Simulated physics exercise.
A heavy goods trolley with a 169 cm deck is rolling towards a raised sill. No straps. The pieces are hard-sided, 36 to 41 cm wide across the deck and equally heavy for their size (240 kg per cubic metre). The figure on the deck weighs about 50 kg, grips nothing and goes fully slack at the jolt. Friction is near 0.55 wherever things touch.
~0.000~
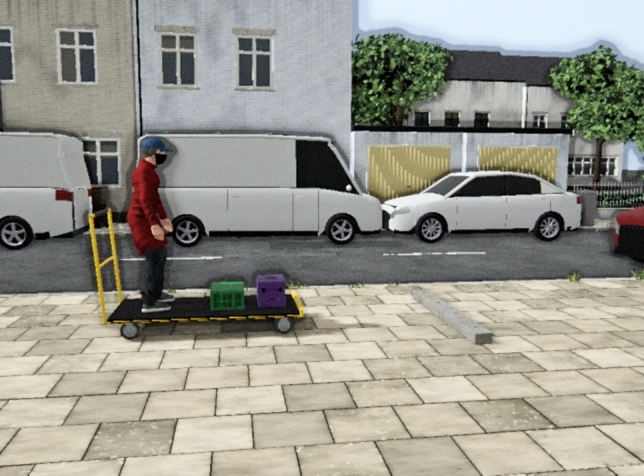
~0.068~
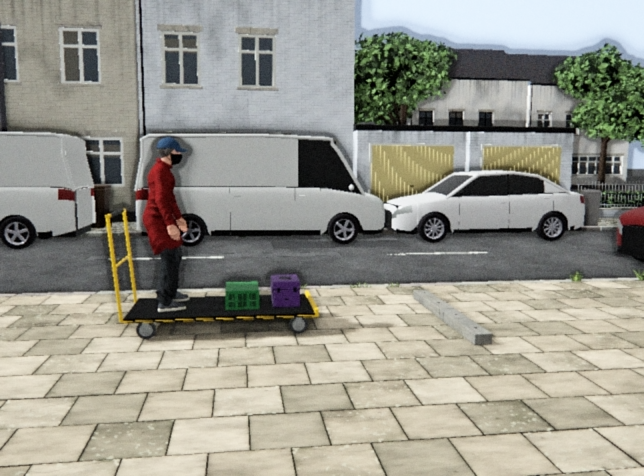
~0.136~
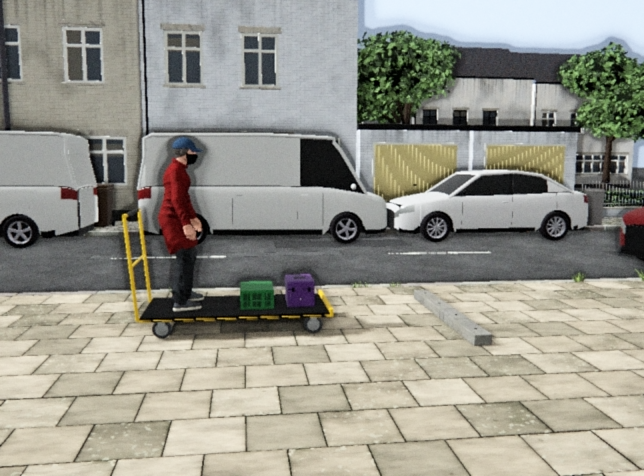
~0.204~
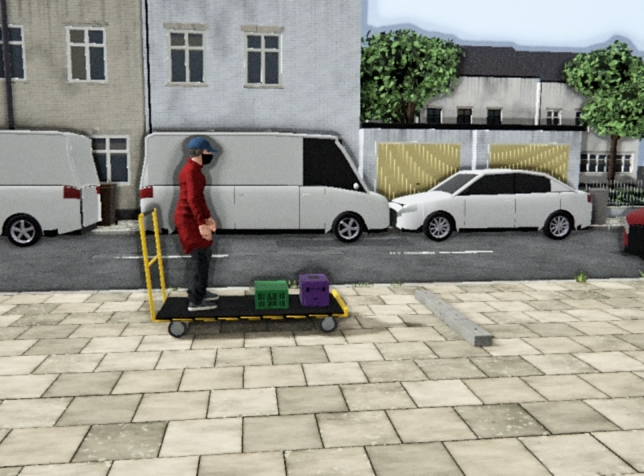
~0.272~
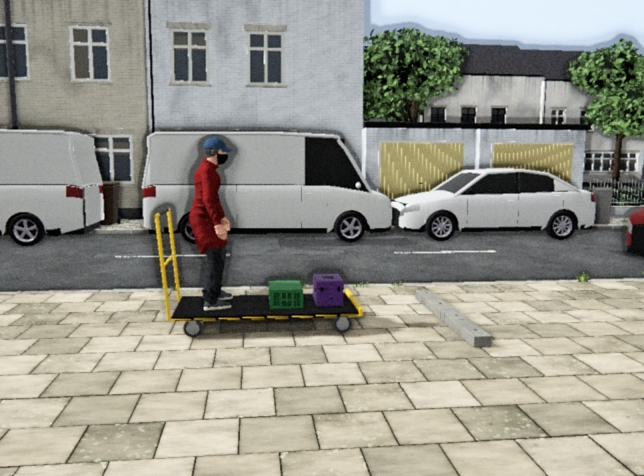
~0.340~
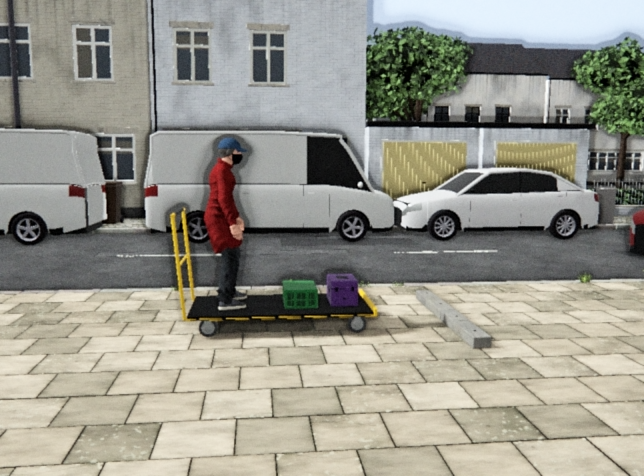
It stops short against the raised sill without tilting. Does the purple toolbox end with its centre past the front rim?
The purple toolbox stays on at this speed.
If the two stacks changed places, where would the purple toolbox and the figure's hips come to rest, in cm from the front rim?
Then purple 50 behind, hips 50 behind.
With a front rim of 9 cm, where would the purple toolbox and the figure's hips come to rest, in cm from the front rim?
In that case purple 20 behind, hips 50 behind.
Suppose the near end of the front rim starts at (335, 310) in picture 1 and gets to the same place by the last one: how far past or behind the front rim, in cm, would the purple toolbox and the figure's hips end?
In that case purple 20 behind, hips 110 behind.
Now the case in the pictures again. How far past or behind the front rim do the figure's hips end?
About 60 cm behind the rim.
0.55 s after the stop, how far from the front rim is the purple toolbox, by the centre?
Some 10 cm behind it.
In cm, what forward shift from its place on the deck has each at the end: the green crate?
Forward: Green 25.
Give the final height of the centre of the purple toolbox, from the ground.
Roughly 40 cm above it.
After 0.73 s the deck stops.
After 0.98 s the purple toolbox is 10 cm behind the rim, tilted 30°, near (440, 283) in the last picture's view.
After 1.28 s the purple toolbox is 11 cm behind the rim, tilted 25°, near (439, 284) in the last picture's view.
After 1.73 s the purple toolbox is 10 cm behind the rim, tilted 30°, near (440, 283) in the last picture's view.
Final state at 4.2 s, nothing is past the rim; behind it, purple toolbox, green crate and the figure's hips.
